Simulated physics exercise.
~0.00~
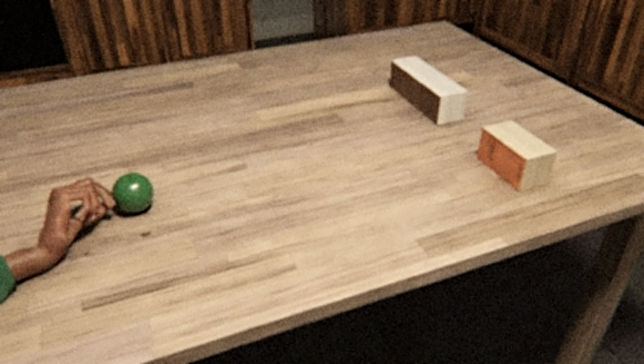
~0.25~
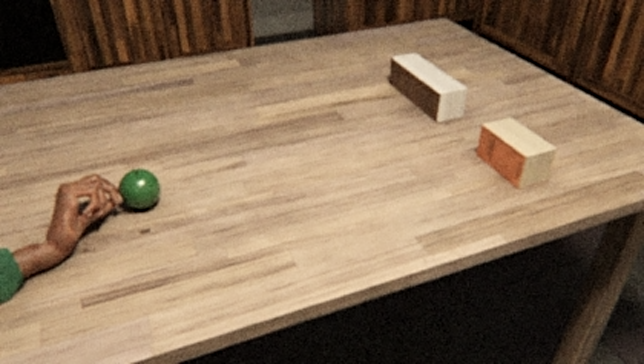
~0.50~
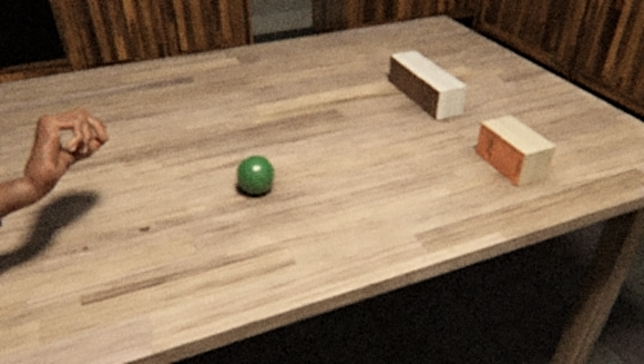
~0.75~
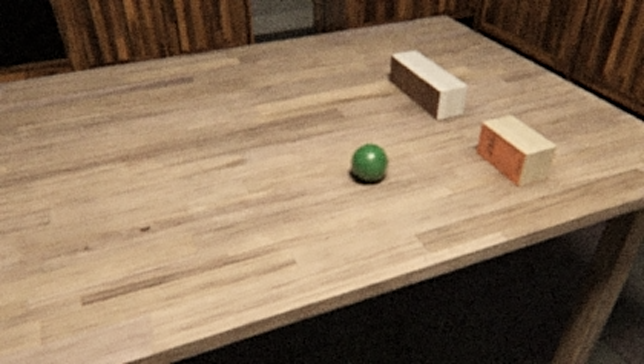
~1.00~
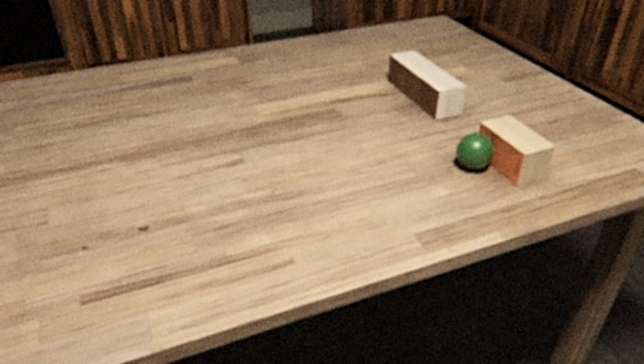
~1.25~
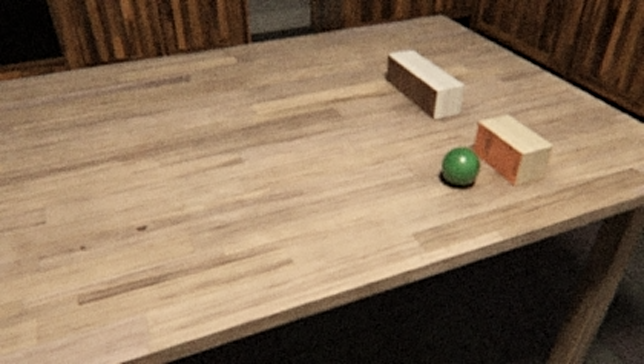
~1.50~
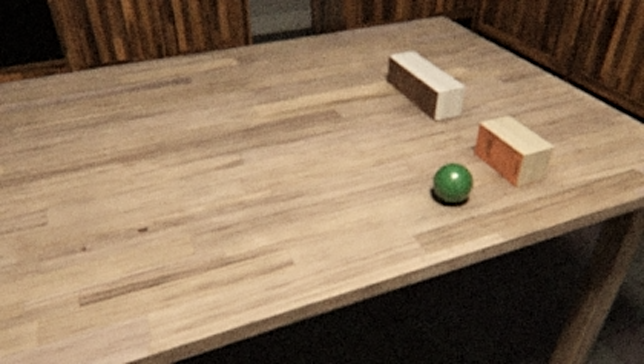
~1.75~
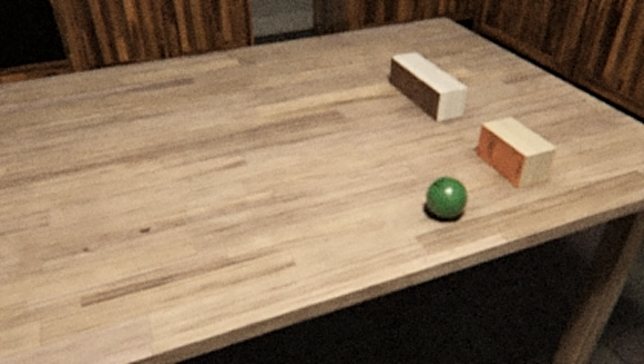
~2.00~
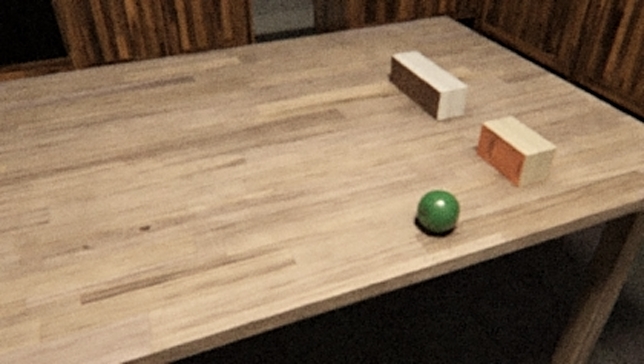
On a pale wooden table in a dark, wood-panelled room, a hand in a green sleeve holds its fingers against a green ball at the left, with two book-like blocks standing apart toward the far right. The hand sends the ball rolling right, then lets go and draws back out of view. The ball crosses the table toward the gap but runs into the orange-sided block instead. It bounces off and rolls back slightly left and toward the near edge. At the end it is still on the table, short of the edge, and both blocks stand where they were.
